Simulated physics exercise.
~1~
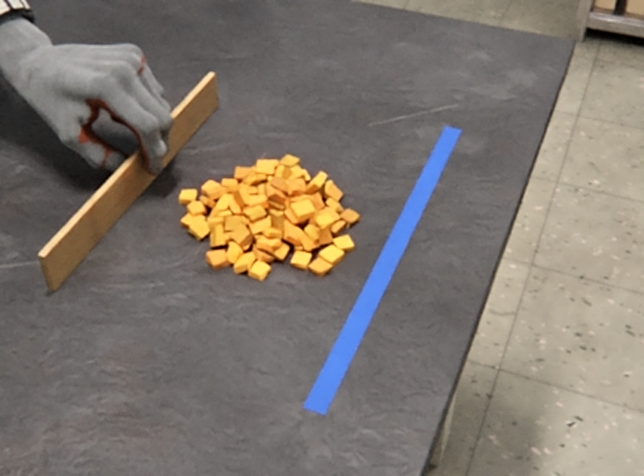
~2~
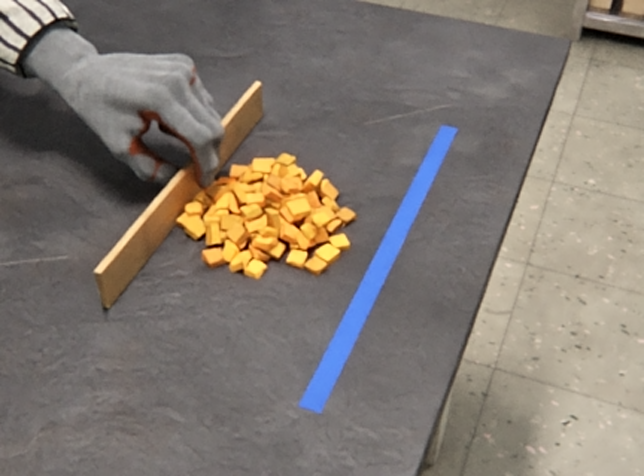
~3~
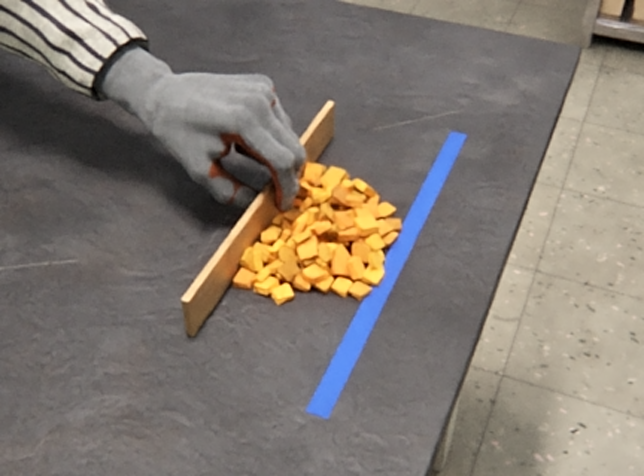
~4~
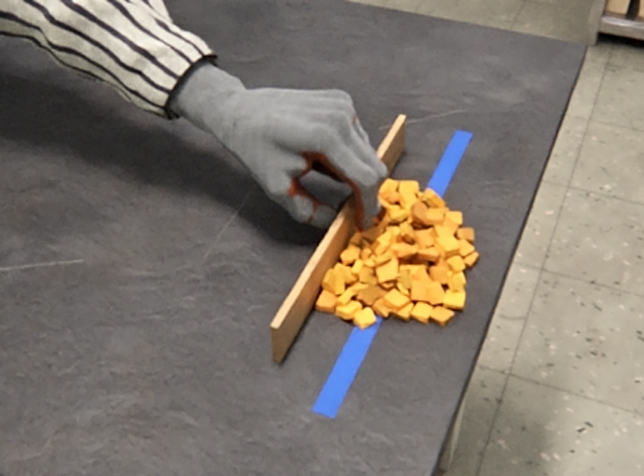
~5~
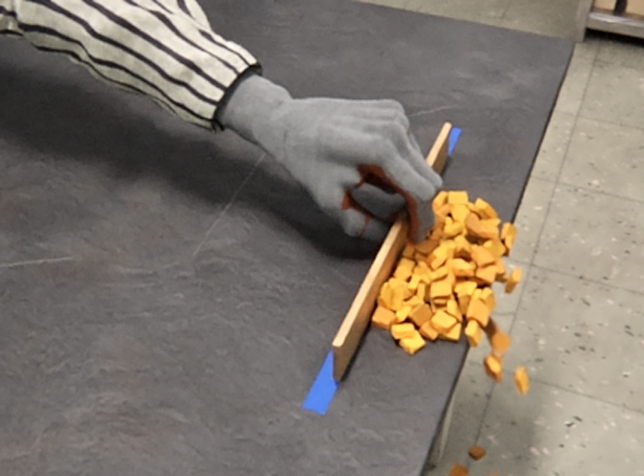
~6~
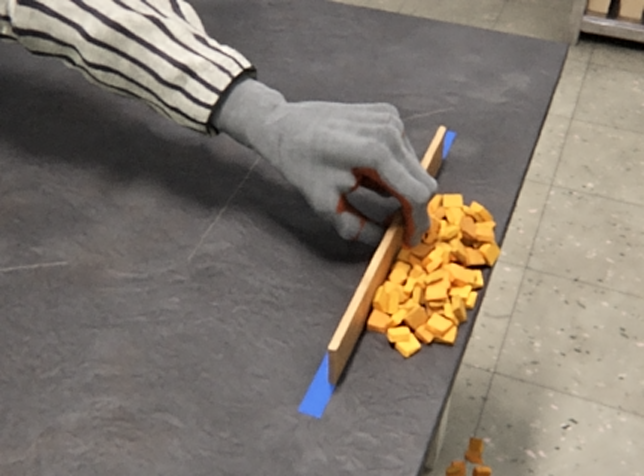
A gloved hand sweeps orange pieces right with a wood strip, tipping some off the table.
